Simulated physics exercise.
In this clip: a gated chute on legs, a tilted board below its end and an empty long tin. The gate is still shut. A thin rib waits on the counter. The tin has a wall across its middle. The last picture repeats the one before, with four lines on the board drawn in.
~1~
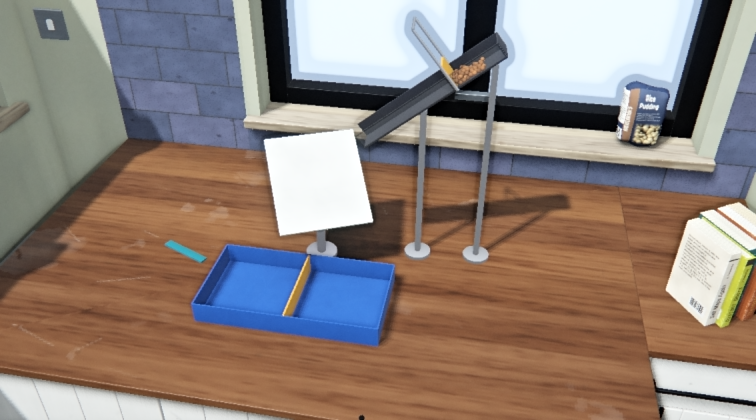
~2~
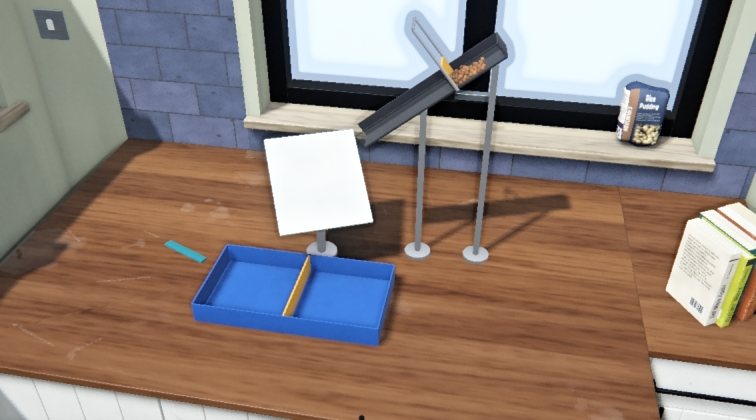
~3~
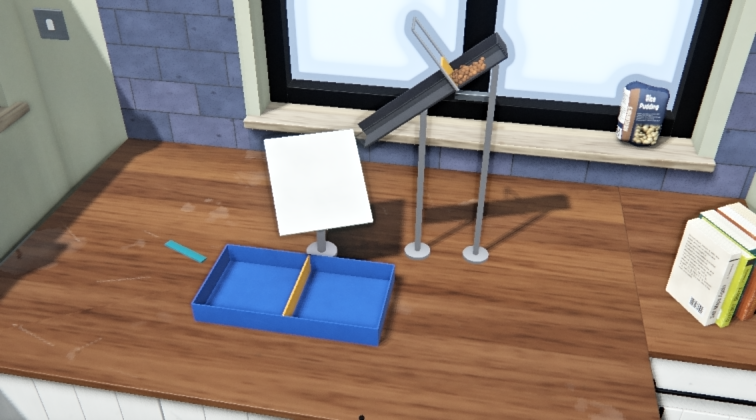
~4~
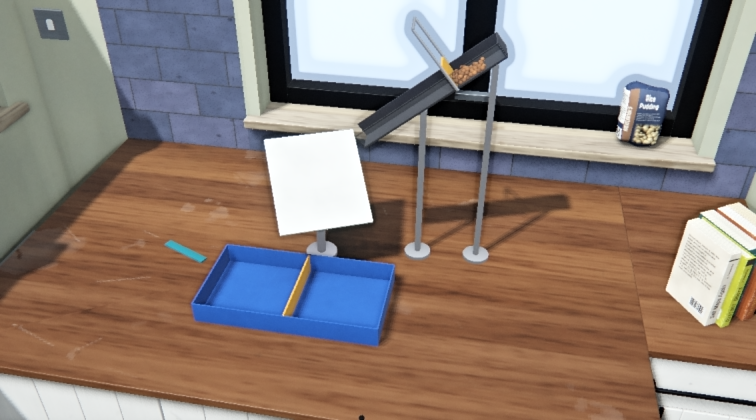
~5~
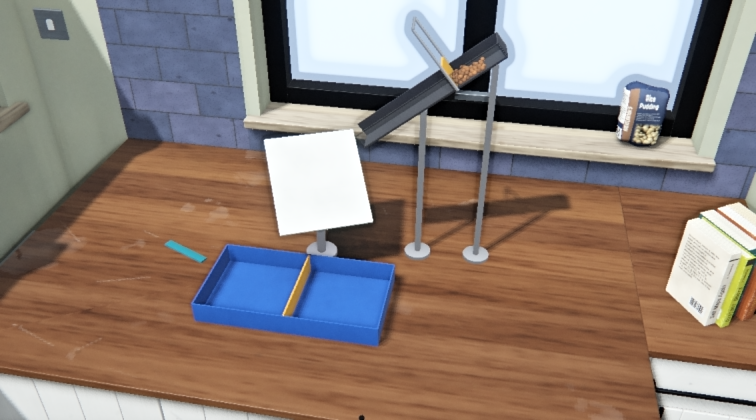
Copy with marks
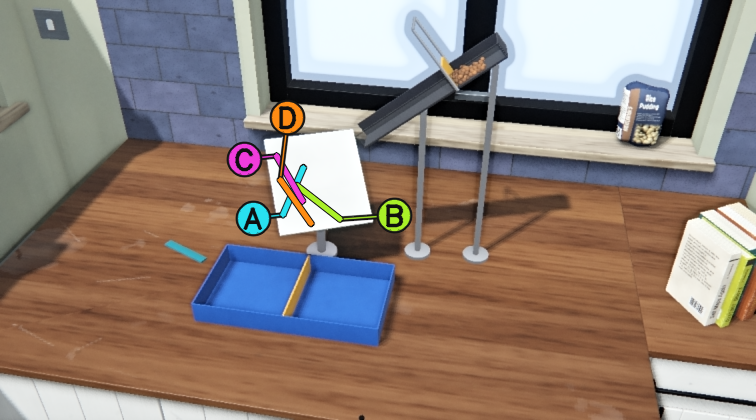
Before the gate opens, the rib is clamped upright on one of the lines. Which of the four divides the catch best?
It is A.
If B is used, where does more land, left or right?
The right half.
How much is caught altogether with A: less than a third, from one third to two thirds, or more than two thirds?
More than two thirds.
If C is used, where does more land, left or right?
More lands on the right.
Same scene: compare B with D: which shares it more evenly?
That would be B.
On the marked copy, line A from (303, 167) to (282, 214); line B from (296, 185) to (340, 219); line C from (276, 155) to (302, 201); line D from (280, 179) to (311, 223).
For line A, of what is caught, about half in the left half, about half in the right.
For line B, of what is caught, a small part in the left half, most in the right.
For line C, of what is caught, a small part in the left half, nearly all in the right.
For line D, of what is caught, a stray few in the left half, nearly all in the right.
